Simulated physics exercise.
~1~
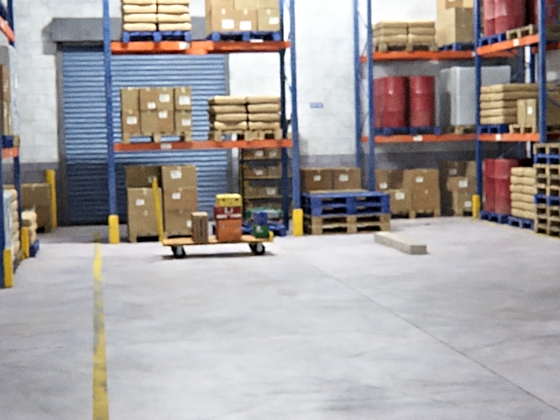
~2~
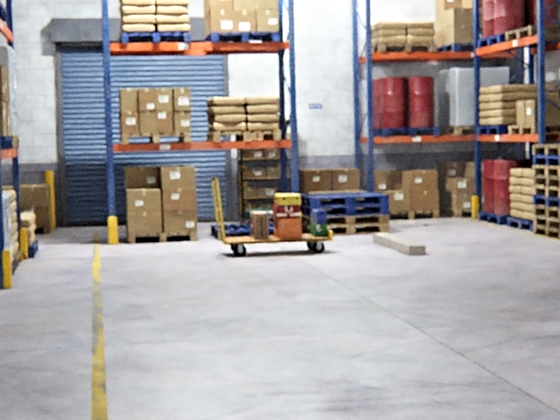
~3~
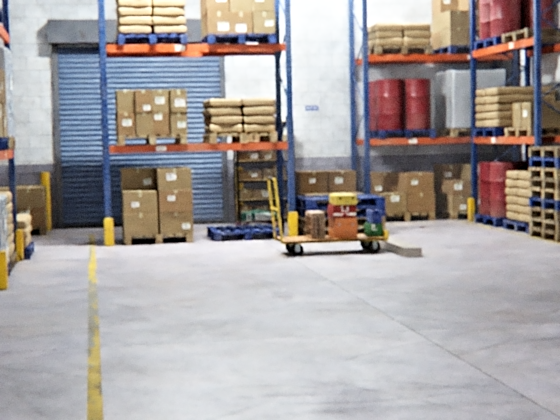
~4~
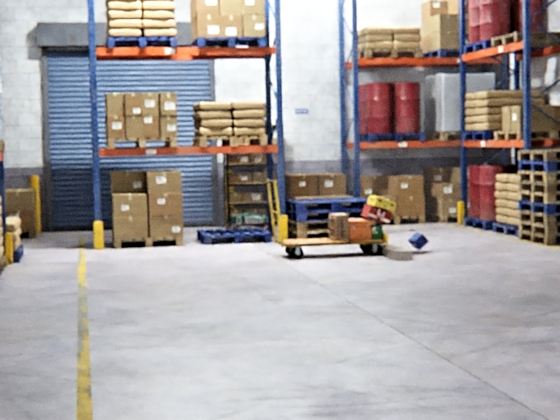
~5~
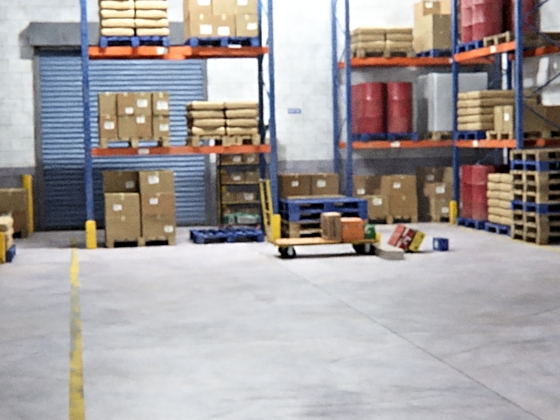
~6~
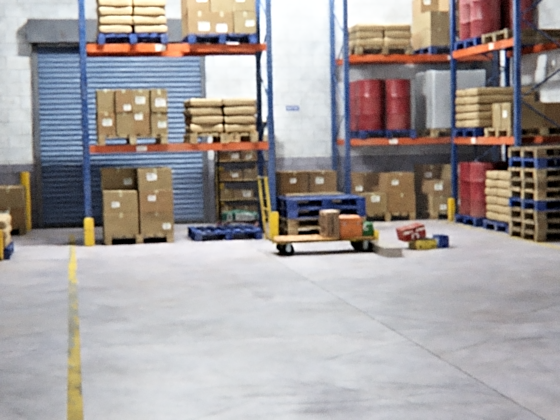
A loaded cart rolls right, stops at a low kerb, and three items tumble off the front.
